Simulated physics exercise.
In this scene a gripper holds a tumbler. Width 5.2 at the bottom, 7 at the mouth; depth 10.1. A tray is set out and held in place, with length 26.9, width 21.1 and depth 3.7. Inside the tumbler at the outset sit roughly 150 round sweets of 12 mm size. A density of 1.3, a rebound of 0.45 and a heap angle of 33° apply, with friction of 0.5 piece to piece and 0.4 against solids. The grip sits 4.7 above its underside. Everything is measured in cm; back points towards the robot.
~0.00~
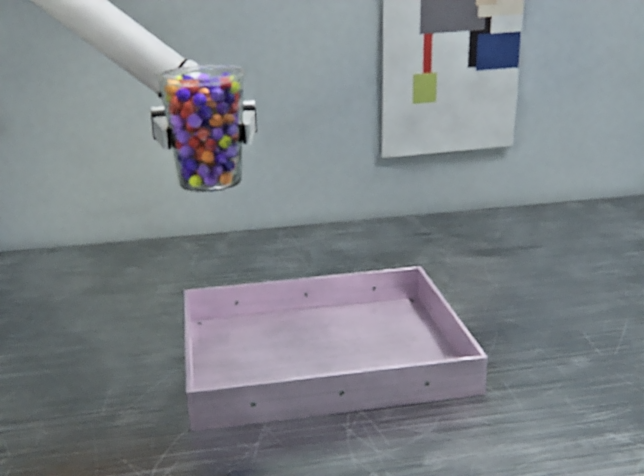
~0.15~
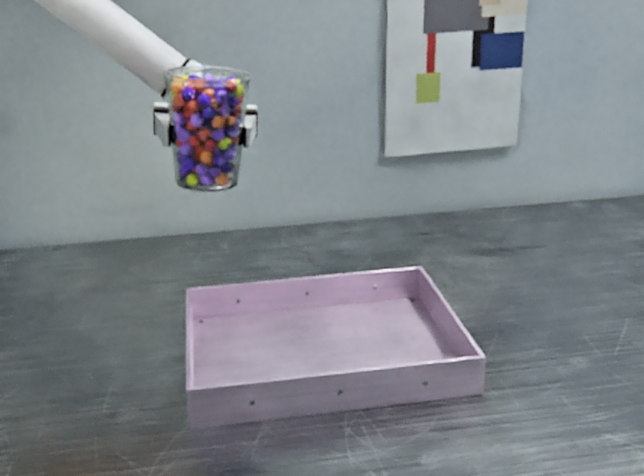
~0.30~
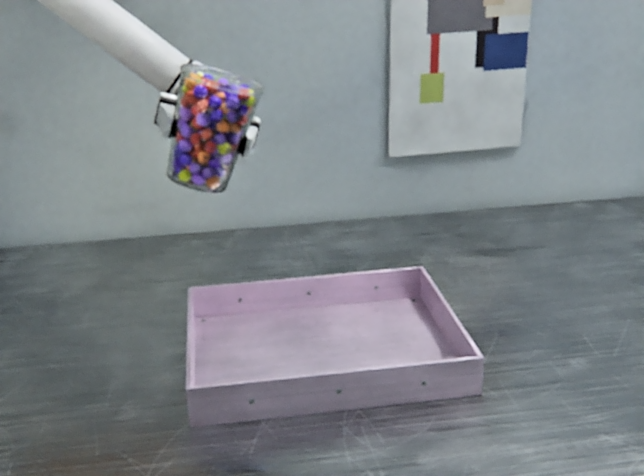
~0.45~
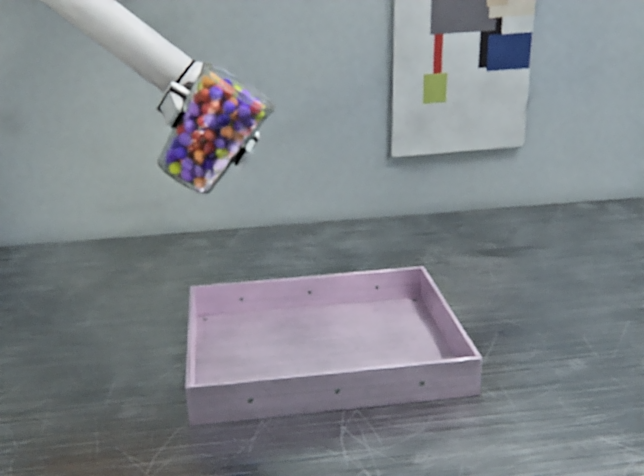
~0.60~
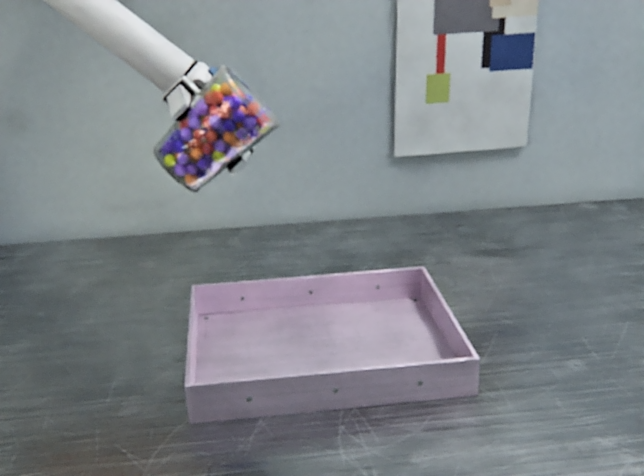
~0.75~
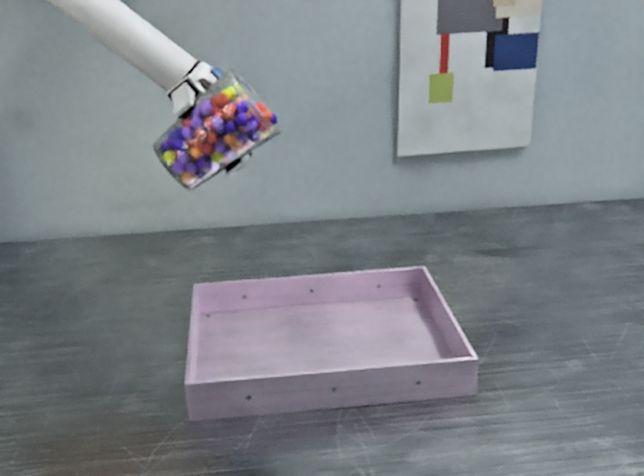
A pale robot arm held a clear tumbler full of colourful round sweets above a pink tray, then steadily tilted it over to the right, the sweets shifting inside while the tray stayed empty.
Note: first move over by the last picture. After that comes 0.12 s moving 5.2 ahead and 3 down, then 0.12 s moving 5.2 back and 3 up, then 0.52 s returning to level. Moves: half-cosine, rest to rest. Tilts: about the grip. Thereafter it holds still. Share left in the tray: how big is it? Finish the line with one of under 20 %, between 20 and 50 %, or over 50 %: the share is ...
The share is under 20 %.
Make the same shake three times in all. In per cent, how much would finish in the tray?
25 per cent.
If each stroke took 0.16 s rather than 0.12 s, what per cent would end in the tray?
That change gives some 5 percent.
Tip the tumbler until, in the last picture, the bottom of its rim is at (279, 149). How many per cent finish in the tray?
Some 30 per cent.
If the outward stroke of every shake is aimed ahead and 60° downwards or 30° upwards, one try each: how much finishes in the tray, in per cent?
First try about 5 %, second try about 50 %.
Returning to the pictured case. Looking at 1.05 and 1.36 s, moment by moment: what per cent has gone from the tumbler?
The share out is 15 per cent at the earlier time and 15 per cent at the later one.
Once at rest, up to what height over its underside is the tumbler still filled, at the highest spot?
Top of the fill: Near 10.0 cm.
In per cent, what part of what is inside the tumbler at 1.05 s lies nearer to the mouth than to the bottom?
Around 50 per cent of it.
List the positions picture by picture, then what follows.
In the first picture, tumbler middle at (206, 131), level; upper third of the load around (204, 95), from x 170 to 235, top at y 80; 154 in the tumbler.
In the second picture, tumbler middle at (207, 131), tilted 5° forward; upper third of the load around (208, 96), from x 175 to 235, top at y 80.
In the third picture, tumbler middle at (209, 132), tilted 19° forward; upper third of the load around (214, 97), from x 180 to 245, top at y 80.
In the fourth picture, tumbler middle at (211, 133), tilted 35° forward; upper third of the load around (224, 104), from x 170 to 260, top at y 80.
In the fifth picture, tumbler middle at (212, 134), tilted 49° forward; upper third of the load around (229, 110), from x 170 to 260, top at y 90.
In the sixth picture, tumbler middle at (213, 135), tilted 54° forward; upper third of the load around (231, 113), from x 170 to 270, top at y 90; 154 in the tumbler.
After 1.05 s, tilted 52° forward, highest piece 27 above the table; 134 in the tumbler, 20 in flight or on a rim.
After 1.36 s, tilted 11° forward, highest piece 29 above the table; 134 in the tumbler, 19 in the tray, 1 on the table or floor.
After 1.71 s, level, highest piece 30 above the table; 134 in the tumbler, 19 in the tray, 1 on the table or floor.
After 2.76 s, level, highest piece 30 above the table; 134 in the tumbler, 19 in the tray, 1 on the table or floor.
At rest, 134 in the tumbler, 19 in the tray, 1 on the table or floor. That is 12 % in the tray.
